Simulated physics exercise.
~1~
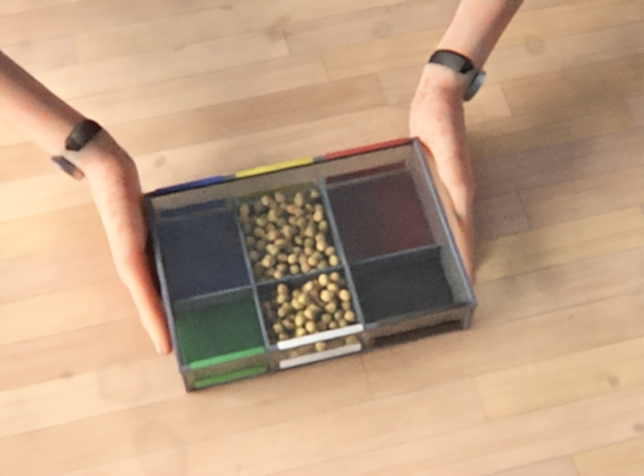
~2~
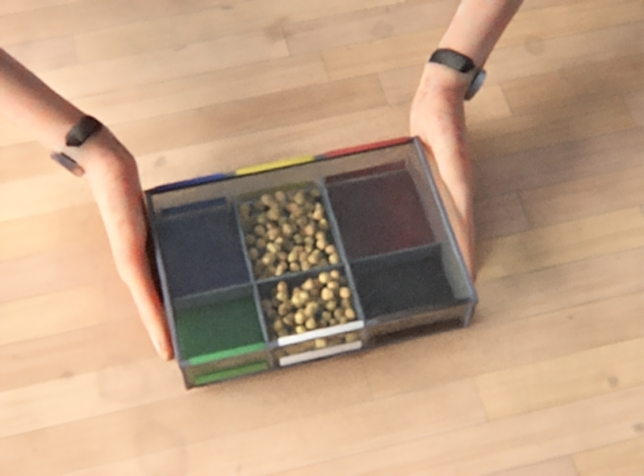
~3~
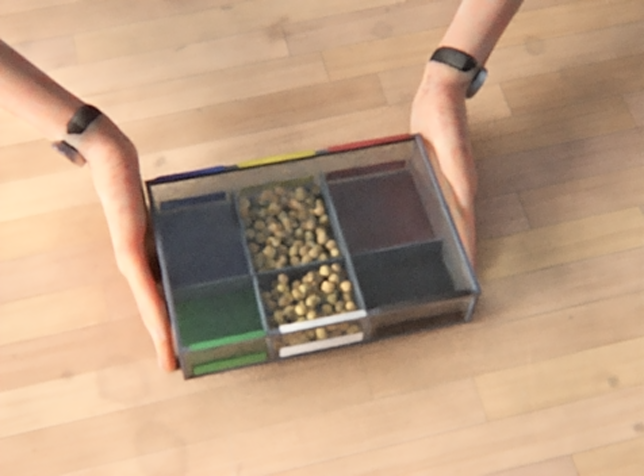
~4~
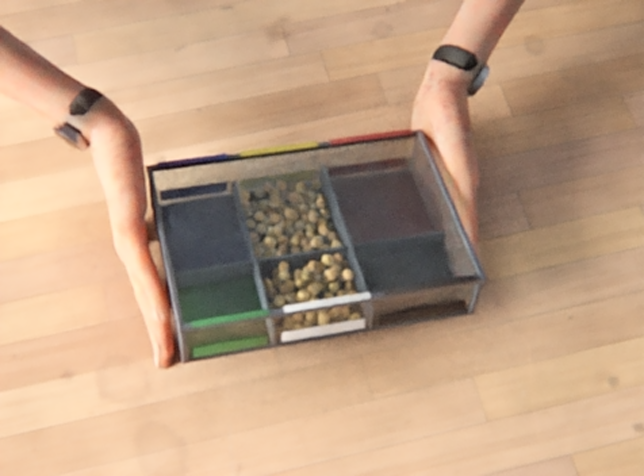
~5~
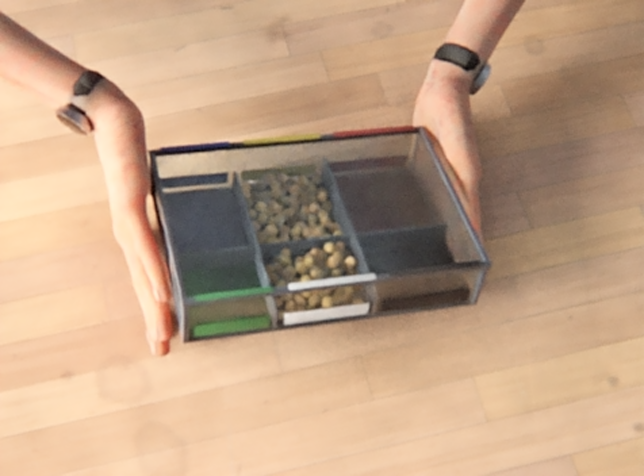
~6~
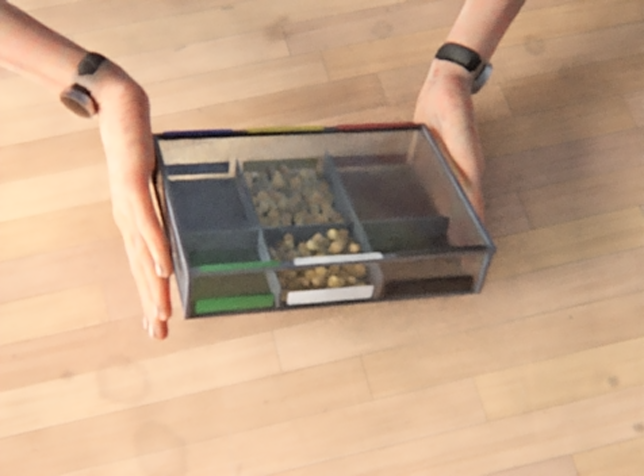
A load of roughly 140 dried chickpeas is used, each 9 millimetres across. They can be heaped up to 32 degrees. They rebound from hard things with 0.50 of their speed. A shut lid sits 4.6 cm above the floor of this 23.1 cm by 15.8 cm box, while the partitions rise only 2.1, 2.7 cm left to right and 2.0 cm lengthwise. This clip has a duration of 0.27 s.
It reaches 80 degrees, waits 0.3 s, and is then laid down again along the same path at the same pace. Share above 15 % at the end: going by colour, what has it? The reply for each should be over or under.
For red it is over, for blue it is under, for green it is under, for yellow it is over, for white it is over, for black it is under.
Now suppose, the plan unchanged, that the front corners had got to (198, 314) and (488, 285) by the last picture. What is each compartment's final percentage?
Red 10, blue 0, green 0, yellow 55, white 35, black 0.
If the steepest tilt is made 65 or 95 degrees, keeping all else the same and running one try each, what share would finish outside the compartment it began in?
Roughly 5 percent for the first try and 55 percent for the second.
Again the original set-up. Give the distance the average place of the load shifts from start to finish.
4.5 cm, roughly.
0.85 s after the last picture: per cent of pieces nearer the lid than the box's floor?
About 10 %.
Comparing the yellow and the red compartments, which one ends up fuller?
The larger amount is in the yellow one.
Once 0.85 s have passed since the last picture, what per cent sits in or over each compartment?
You'd find red at 15, blue at 0, green at 0, yellow at 50, white at 35 and black at 0 per cent.
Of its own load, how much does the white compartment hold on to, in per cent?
Fraction kept: Approx. 60 %.
Then, 0.85 s after the last picture, tilt 80 degrees; red 15 %, yellow 50 %, white 35 %.
Then, 1.42 s after the last picture, tilt 40 degrees; red 20 %, yellow 50 %, white 30 %.
Then, 2.04 s after the last picture, tilt 0 degrees; red 20 %, yellow 50 %, white 30 %.
In the end, red 20 %, blue 0 %, green 0 %, yellow 50 %, white 30 %, black 0 %.
